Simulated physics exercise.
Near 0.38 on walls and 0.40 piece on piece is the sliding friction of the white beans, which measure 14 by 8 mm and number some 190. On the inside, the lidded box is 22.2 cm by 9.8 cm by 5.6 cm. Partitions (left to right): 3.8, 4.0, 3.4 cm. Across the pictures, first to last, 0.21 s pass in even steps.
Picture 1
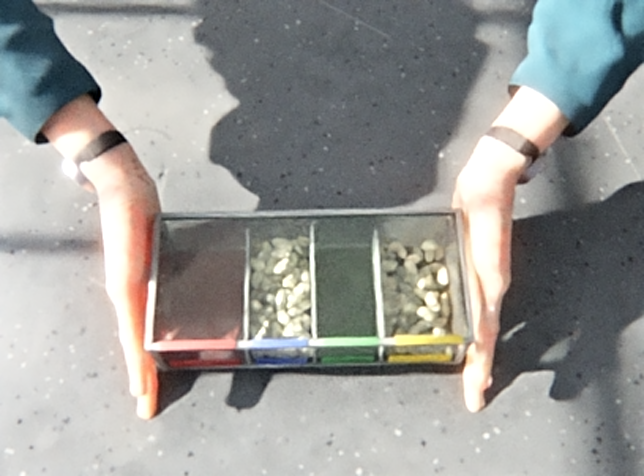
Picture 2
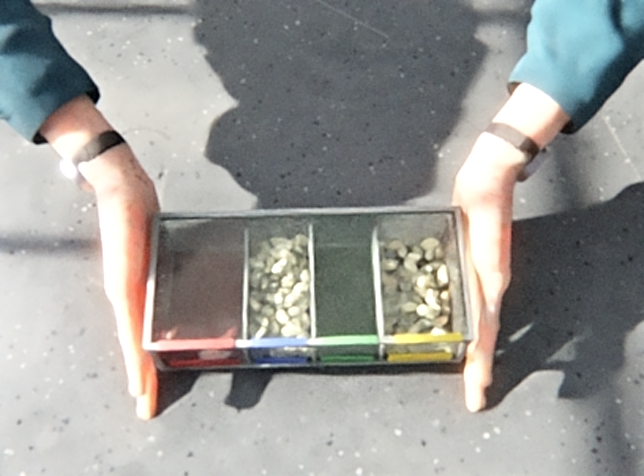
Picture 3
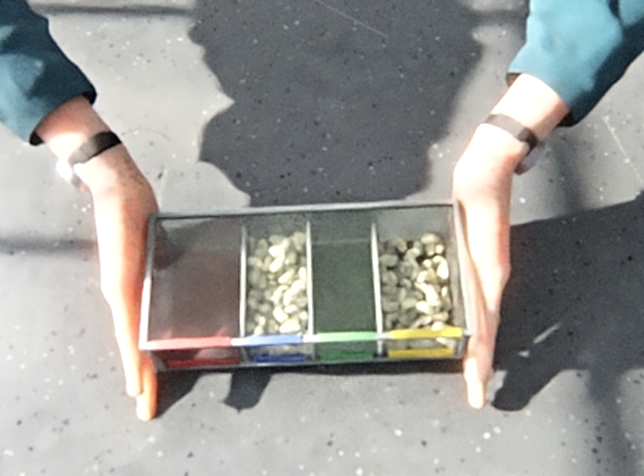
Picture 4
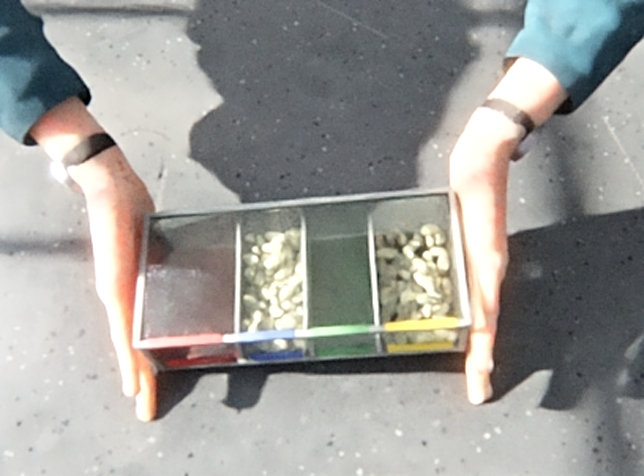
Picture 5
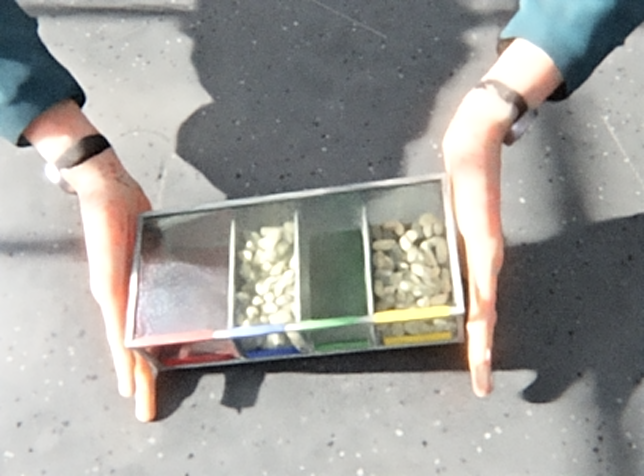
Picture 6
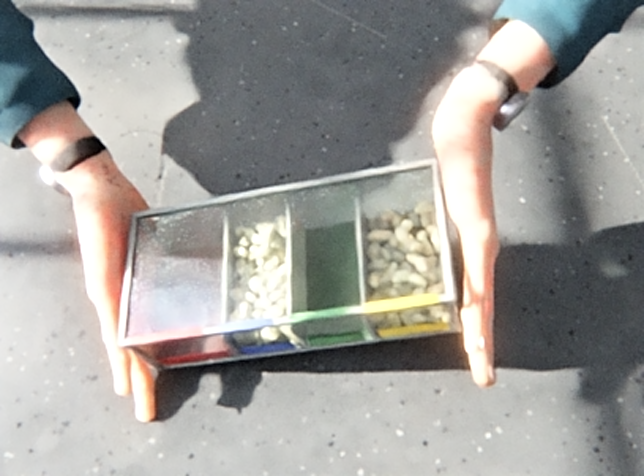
A clear lidded box with four colored sections, two of them holding pale beans or nuts, sat level between two hands, then the right hand moved upward and gradually tilted it, right side higher.
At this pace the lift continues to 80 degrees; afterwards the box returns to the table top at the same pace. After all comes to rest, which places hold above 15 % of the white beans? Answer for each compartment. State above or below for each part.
Red compartment: Above. Blue compartment: Above. Green compartment: Below. Yellow compartment: Above.
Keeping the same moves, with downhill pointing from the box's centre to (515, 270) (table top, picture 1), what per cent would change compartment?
I'd say close to 15 %.
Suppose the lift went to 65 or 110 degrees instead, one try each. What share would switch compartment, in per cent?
Around 10 and 80 in a hundred, respectively.
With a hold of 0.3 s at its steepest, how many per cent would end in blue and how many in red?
Blue keeps 50% and red keeps 25%.
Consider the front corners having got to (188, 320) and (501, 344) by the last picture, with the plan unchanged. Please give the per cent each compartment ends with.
Red 0 %, blue 50 %, green 5 %, yellow 45 %.
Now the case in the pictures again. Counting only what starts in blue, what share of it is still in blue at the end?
Around 80 percent stays put.
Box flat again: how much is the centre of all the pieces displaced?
3.5 cm, roughly.
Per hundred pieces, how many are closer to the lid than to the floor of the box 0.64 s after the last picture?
Roughly 30 per cent.
Then, 0.64 s after the last picture, tilt 79 degrees; red 5 %, blue 55 %, green 5 %, yellow 35 %.
Then, 1.06 s after the last picture, tilt 35 degrees; red 20 %, blue 50 %, green 10 %, yellow 20 %.
Then, 1.57 s after the last picture, tilt 0 degrees; red 20 %, blue 50 %, green 10 %, yellow 20 %.
In the end, red 20 %, blue 50 %, green 10 %, yellow 20 %.
